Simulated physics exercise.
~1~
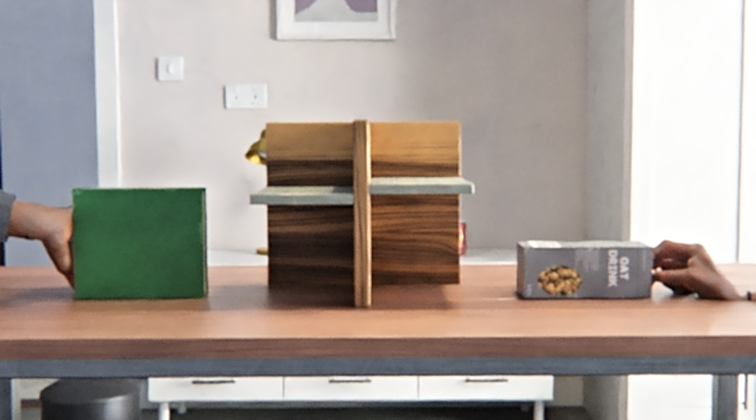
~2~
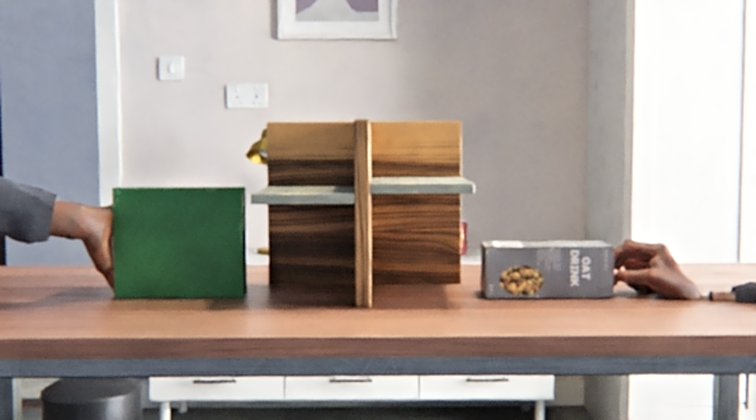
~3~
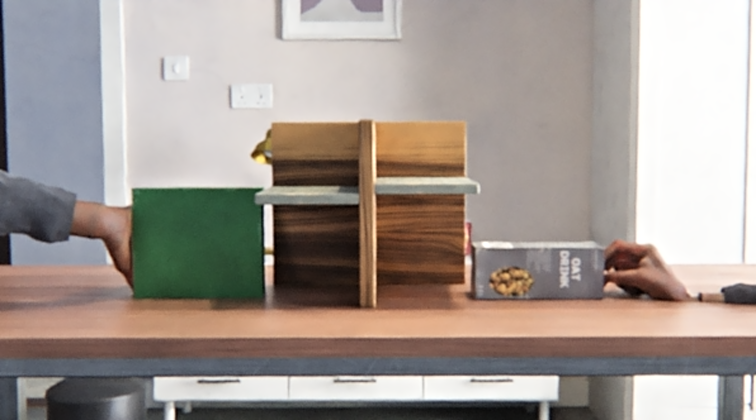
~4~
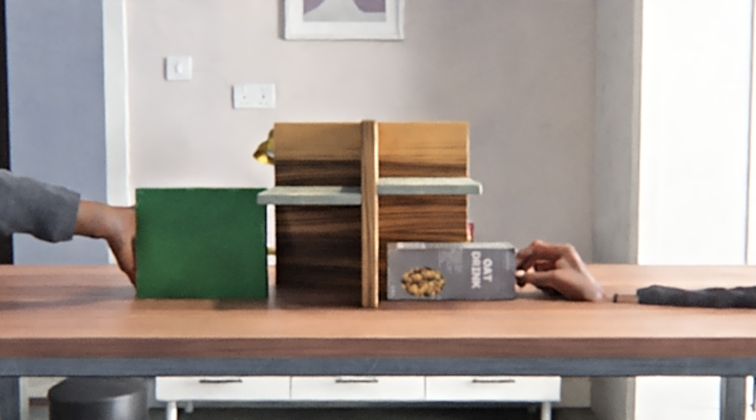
On a table, hands push a green book that stops at a rack and a carton that slides under.
